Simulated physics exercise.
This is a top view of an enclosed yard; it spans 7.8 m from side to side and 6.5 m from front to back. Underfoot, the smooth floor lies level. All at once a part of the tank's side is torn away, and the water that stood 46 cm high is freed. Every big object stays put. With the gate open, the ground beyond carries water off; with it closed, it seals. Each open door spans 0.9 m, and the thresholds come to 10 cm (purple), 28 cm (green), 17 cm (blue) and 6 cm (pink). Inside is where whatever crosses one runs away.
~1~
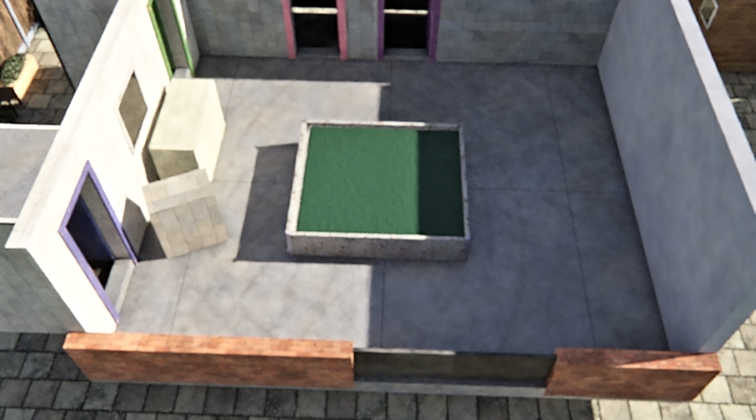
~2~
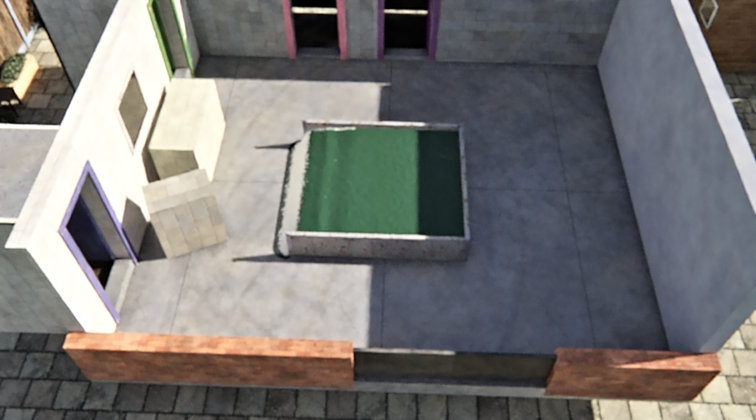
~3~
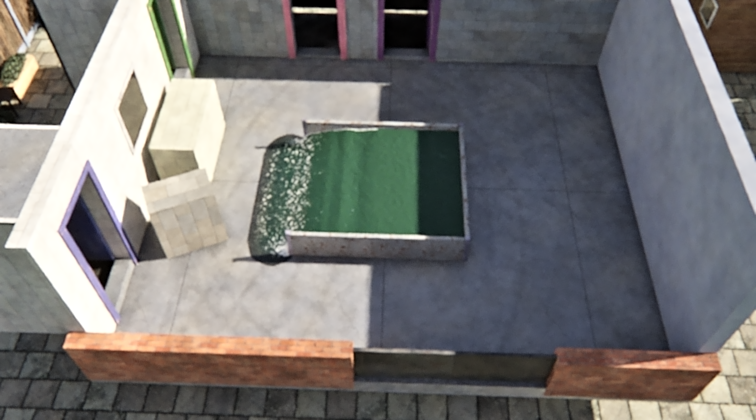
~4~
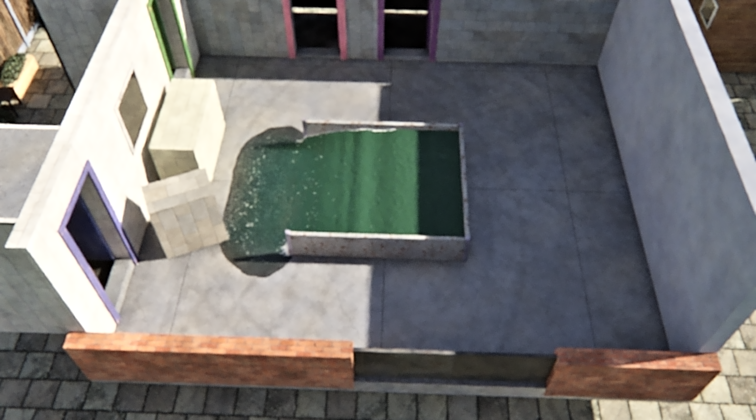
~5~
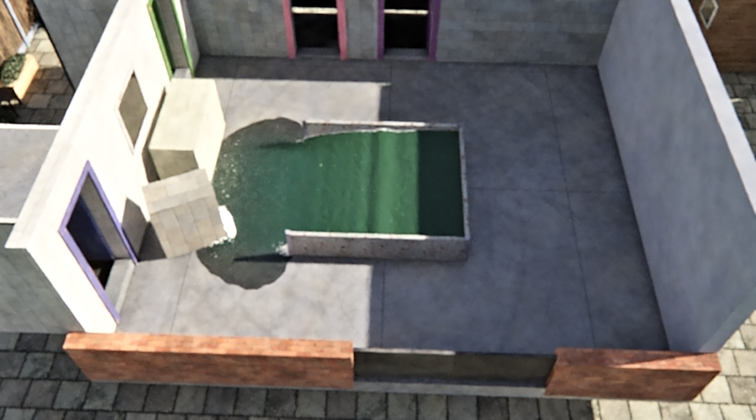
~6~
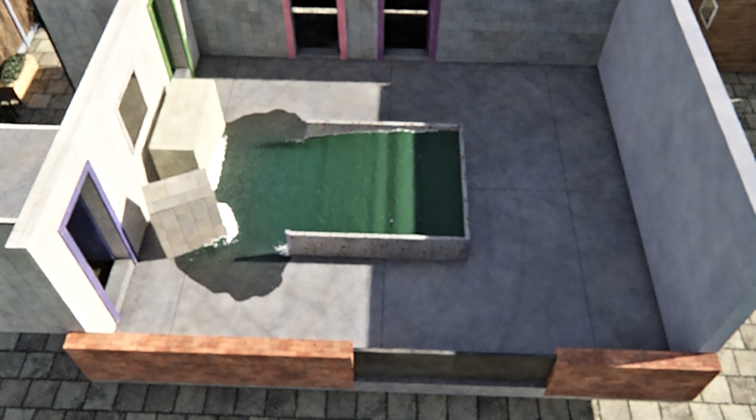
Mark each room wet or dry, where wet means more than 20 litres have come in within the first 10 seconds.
Purple door - dry, green door - dry, blue door - dry, pink door - wet.
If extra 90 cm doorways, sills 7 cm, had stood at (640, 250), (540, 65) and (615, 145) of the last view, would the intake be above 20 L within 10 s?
Less, less, less.
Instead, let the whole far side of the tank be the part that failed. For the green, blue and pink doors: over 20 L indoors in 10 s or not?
Door green stays within, door blue stays within, door pink goes beyond.
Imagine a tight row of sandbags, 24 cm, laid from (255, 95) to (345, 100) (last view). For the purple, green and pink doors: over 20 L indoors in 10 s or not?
Then the purple door is short of it, the green door short of it, the pink door short of it.
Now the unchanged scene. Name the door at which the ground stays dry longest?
I'd say the purple one.
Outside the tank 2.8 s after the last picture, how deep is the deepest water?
Up to near 25 cm.
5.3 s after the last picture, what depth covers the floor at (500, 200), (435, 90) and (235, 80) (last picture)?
Reading - approx. 0 / 4 / 13 cm.
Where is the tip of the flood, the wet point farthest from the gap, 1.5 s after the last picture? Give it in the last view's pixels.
I'd mark it close to (200, 55).
Then, 0.7 s after the last picture water covers 15 % of the floor and is deepest (36 cm) near (213, 189); purple door not reached, green door not reached, blue door 7 cm at the sill, 0 L in, pink door not reached.
Then, 1.5 s after the last picture water covers 25 % of the floor and is deepest (34 cm) near (227, 224); purple door not reached, green door 5 cm at the sill, 0 L in, blue door 11 cm at the sill, 0 L in, pink door not reached.
Then, 2.8 s after the last picture water covers 35 % of the floor and is deepest (25 cm) near (118, 321); purple door not reached, green door 10 cm at the sill, 0 L in, blue door 14 cm at the sill, 2 L in, pink door 13 cm at the sill, 10 L in.
Then, 5.3 s after the last picture water covers 70 % of the floor and is deepest (15 cm) near (179, 126); purple door 6 cm at the sill, 0 L in, green door 14 cm at the sill, 0 L in, blue door 13 cm at the sill, 7 L in, pink door 11 cm at the sill, 75 L in.
Then, 9.3 s after the last picture water covers 95 % of the floor and is deepest (10 cm) near (657, 375); purple door 5 cm at the sill, 0 L in, green door 6 cm at the sill, 0 L in, blue door 6 cm at the sill, 7 L in, pink door 5 cm at the sill, 102 L in.
